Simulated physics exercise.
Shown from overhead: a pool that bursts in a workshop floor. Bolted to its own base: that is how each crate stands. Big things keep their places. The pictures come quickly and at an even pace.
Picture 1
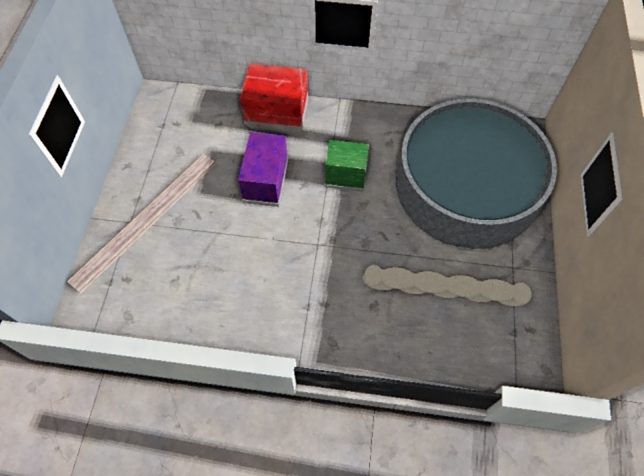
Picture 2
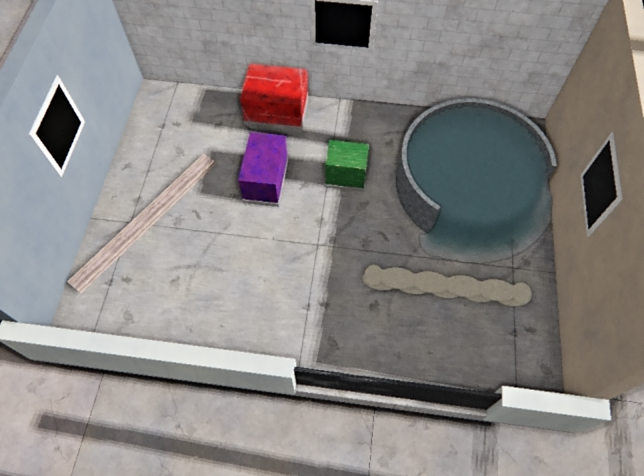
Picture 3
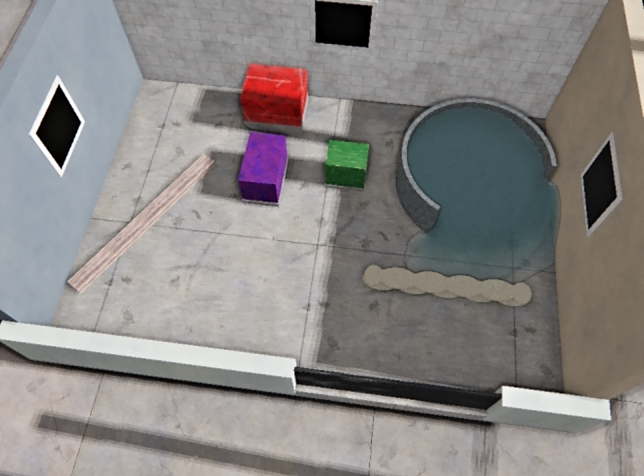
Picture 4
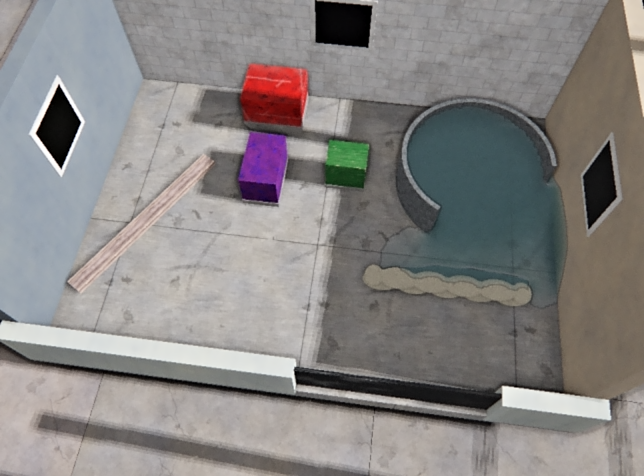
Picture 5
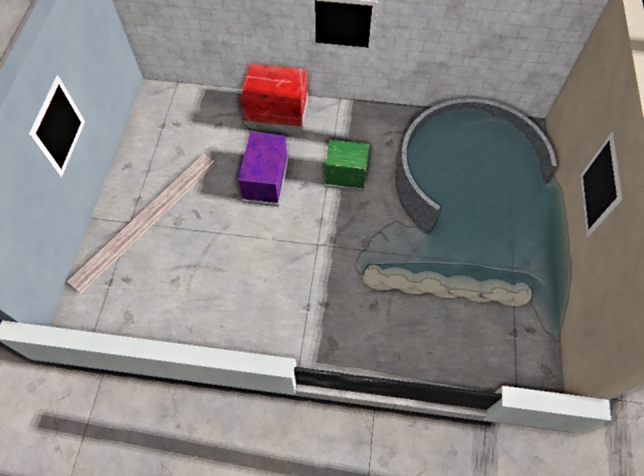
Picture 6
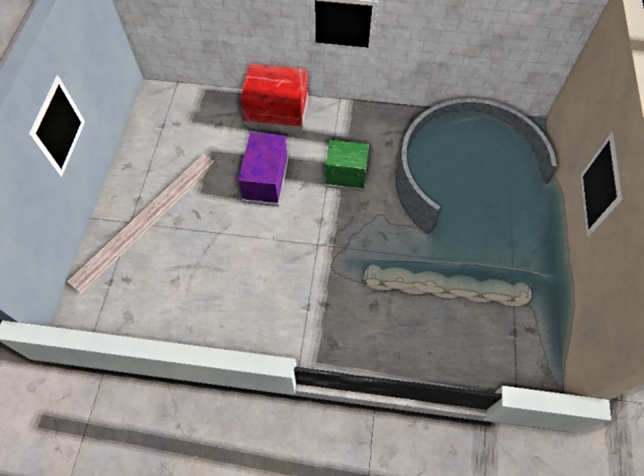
A large round pool of blue-green water with a grey rim stands at the right of a walled workshop floor, seen from above at an angle by a still camera. Red, purple and green crates sit near the centre, with a wooden plank at left and a lumpy beige barrier below the pool. The pool's front opens and water pours out, spreads to the barrier, then runs along it leftward and past its right end.
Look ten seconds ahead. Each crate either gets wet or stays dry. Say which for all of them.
As for the green crate it's moistened by the water; as for the purple crate it's moistened by the water; as for the red crate it's untouched by the water.
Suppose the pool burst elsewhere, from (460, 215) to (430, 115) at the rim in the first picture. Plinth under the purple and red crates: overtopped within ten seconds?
Note - purple is overtopped; red is overtopped.
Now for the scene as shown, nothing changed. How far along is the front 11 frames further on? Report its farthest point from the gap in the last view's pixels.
My best guess is about (160, 218).
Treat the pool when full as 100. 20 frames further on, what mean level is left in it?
About 30 per cent.
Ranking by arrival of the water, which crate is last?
It is the red-painted one.
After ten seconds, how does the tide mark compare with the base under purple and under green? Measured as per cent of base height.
Taking them in the order asked, 170 percent and 130 percent.
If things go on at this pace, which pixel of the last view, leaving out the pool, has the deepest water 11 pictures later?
I'd go with (559, 407) as the deepest place.
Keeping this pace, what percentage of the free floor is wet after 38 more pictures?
About 90 %.
A moment on, water covers 35 % of the floor; the green crate not reached, the purple crate water round its plinth, the red crate not reached.
Next, water covers 50 % of the floor; the green crate water round its plinth, the purple crate water round its plinth, the red crate water round its plinth.
Then, water covers 75 % of the floor; the green crate water round its plinth, the purple crate water round its plinth, the red crate water round its plinth.
Later, water covers 90 % of the floor; the green crate water round its plinth, the purple crate water round its plinth, the red crate water round its plinth.
In the end, water covers 95 % of the floor; the green crate was topped, the purple crate was topped, the red crate stayed above the water.
